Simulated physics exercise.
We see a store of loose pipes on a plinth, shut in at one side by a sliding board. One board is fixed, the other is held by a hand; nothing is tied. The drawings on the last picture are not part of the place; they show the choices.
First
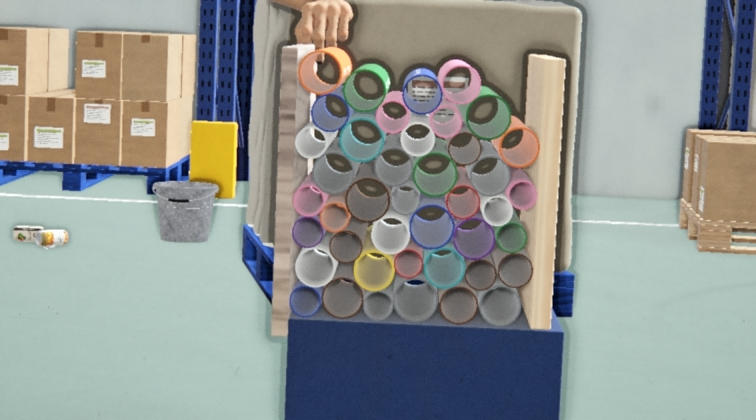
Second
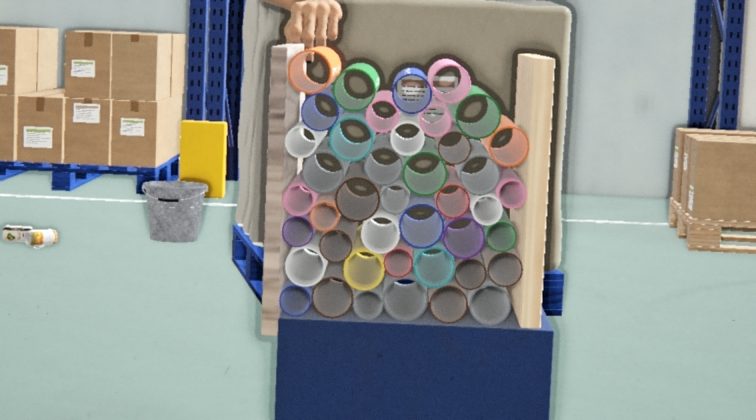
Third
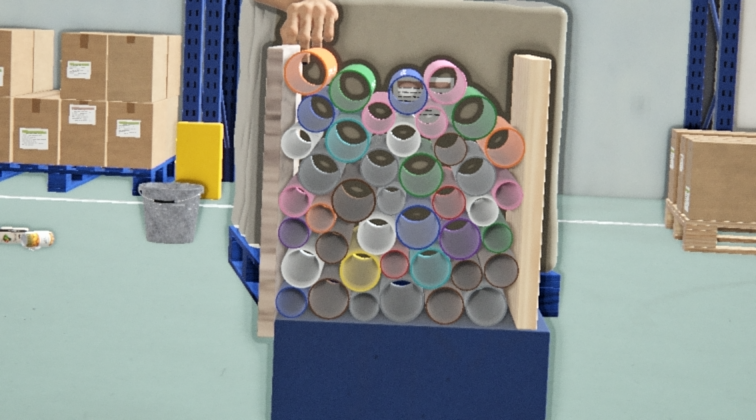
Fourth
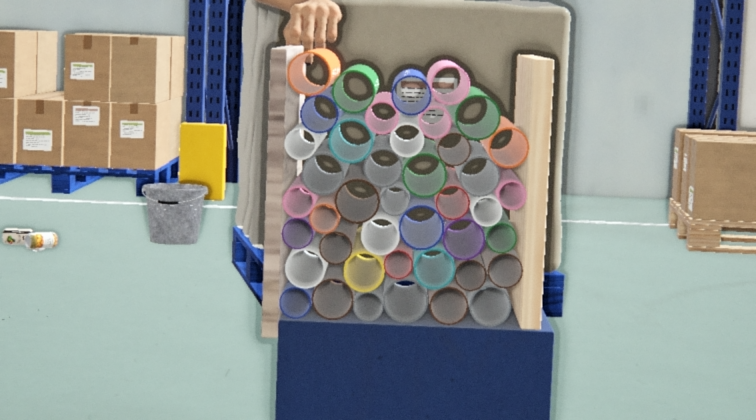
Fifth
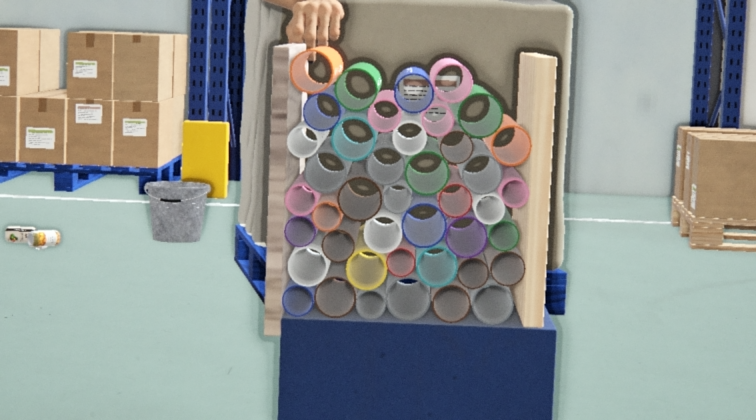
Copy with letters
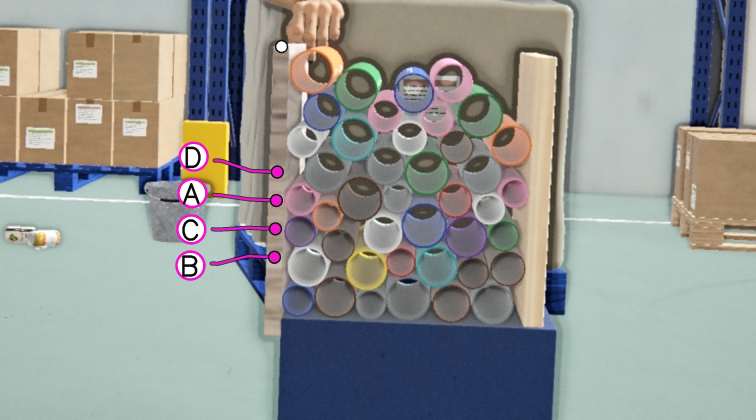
A hand holds the left board beside stacked colourful pipes, which stay still as the view sways slightly.
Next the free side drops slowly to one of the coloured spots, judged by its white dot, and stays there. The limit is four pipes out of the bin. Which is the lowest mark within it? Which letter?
Stop at A.
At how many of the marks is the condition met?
Two of the four.
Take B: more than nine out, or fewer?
At B, more than nine.
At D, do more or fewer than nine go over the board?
It loses fewer than nine.
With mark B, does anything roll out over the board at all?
Yes.
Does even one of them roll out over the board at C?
Yes.
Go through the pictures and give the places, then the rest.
The first picture shows a green pipe (512, 238); a grey pipe (394, 167); a pink pipe (523, 195).
The second picture shows a pink pipe (513, 194); a pink pipe (436, 121).
The third picture shows an orange pipe (306, 73); side board (282, 179).
The fourth picture shows a blue pipe (295, 303); a grey pipe (490, 306).
The fifth picture shows a brown pipe (473, 273); a blue pipe (424, 225); a green pipe (504, 236).
On the marked copy, A at (276, 201); B at (275, 257); C at (275, 229); D at (277, 172); the white dot at (282, 46).
Following A. Soon after the start, top of the board (288, 115).
Later, top of the board (285, 192).
In the end, top of the board (285, 200), four out over the board.
As for the rest, B more than four out over the board; C more than four out over the board; D four out over the board.
